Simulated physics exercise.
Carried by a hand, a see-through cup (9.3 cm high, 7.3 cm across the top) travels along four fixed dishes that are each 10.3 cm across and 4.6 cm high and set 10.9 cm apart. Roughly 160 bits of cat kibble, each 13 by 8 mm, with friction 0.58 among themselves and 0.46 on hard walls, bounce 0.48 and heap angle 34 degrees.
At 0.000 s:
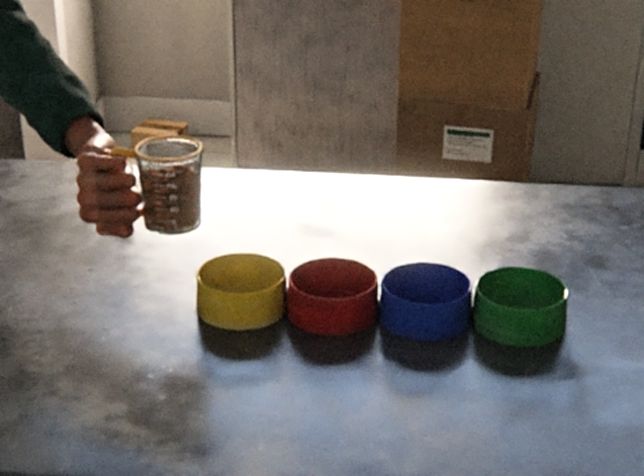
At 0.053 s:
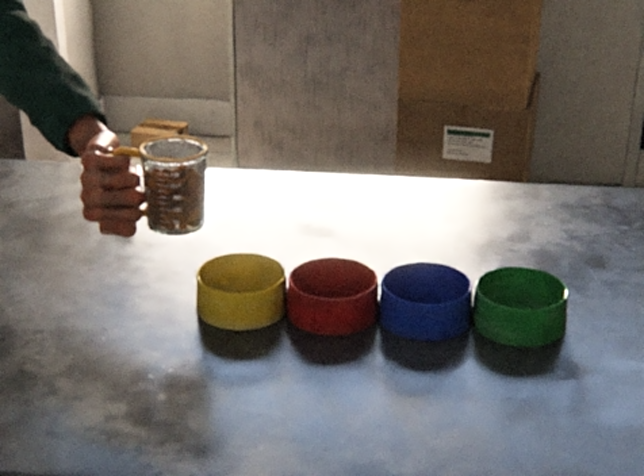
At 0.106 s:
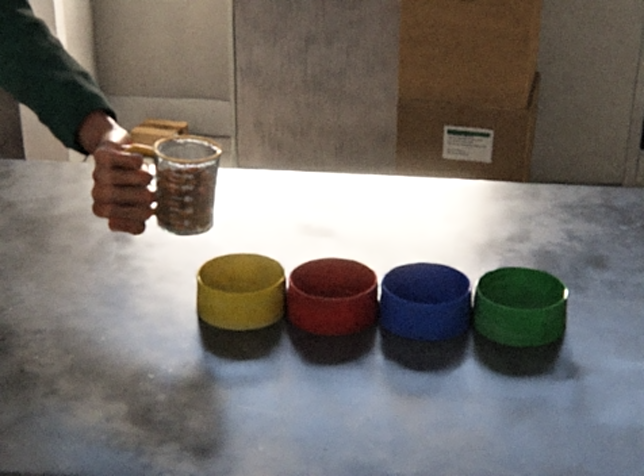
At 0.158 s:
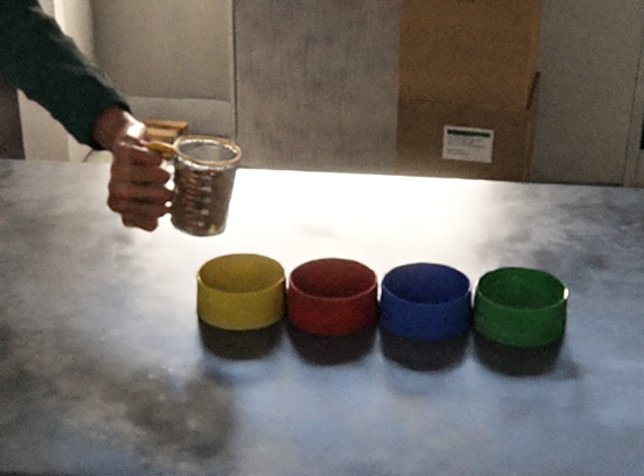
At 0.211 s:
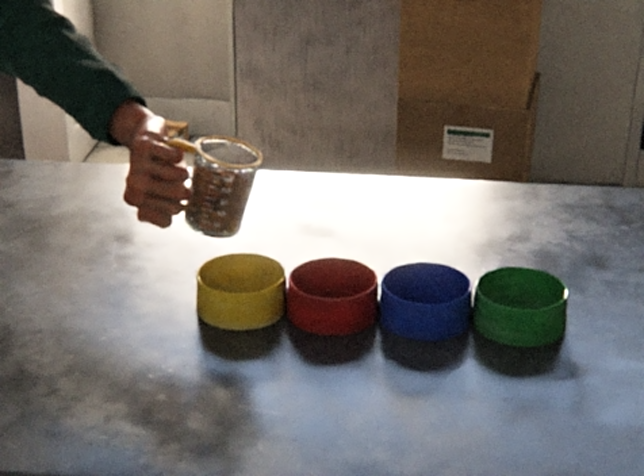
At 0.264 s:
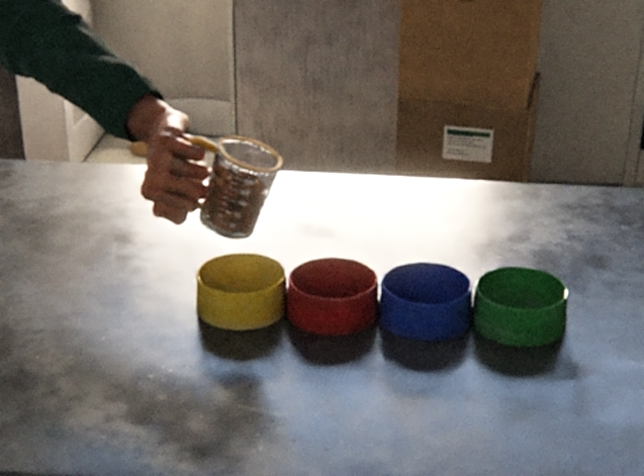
A hand in a dark green sleeve holds a see-through cup of brown pieces by its handle at the left, above a mottled grey table seen from the front and slightly above. Four round dishes, yellow, red, blue and green from left to right, sit in a row before cardboard and pale panels. The hand carries the cup rightward, gradually tilting it to the right, while the dishes and camera stay still.
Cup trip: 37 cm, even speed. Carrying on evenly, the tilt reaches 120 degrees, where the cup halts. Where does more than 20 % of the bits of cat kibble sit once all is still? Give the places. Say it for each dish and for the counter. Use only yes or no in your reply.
Red dish: No; blue dish: No; green dish: Yes; yellow dish: No; counter: No.
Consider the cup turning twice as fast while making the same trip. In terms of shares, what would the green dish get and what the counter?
Green 70; counter 10.
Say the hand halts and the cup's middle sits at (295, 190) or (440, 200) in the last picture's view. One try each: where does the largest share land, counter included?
On the first run most goes to red, and on the second to green.
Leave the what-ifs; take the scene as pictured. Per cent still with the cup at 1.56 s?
Around 25 in a hundred.
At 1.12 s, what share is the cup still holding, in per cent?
It comes to about 95 percent.
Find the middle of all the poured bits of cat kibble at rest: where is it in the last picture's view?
Somewhere near (530, 311) in the last picture.
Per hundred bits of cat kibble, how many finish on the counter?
About 10 %.
After 0.78 s, tilt 67 degrees; cup holds 100 %.
After 1.12 s, tilt 99 degrees; cup holds 95 %.
Then, at 1.56 s, tilt 120 degrees; cup holds 25 %, green 65 %.
By 2.3 s all is still; red 0 %, blue 0 %, green 95 %, yellow 0 %, counter 10 %.
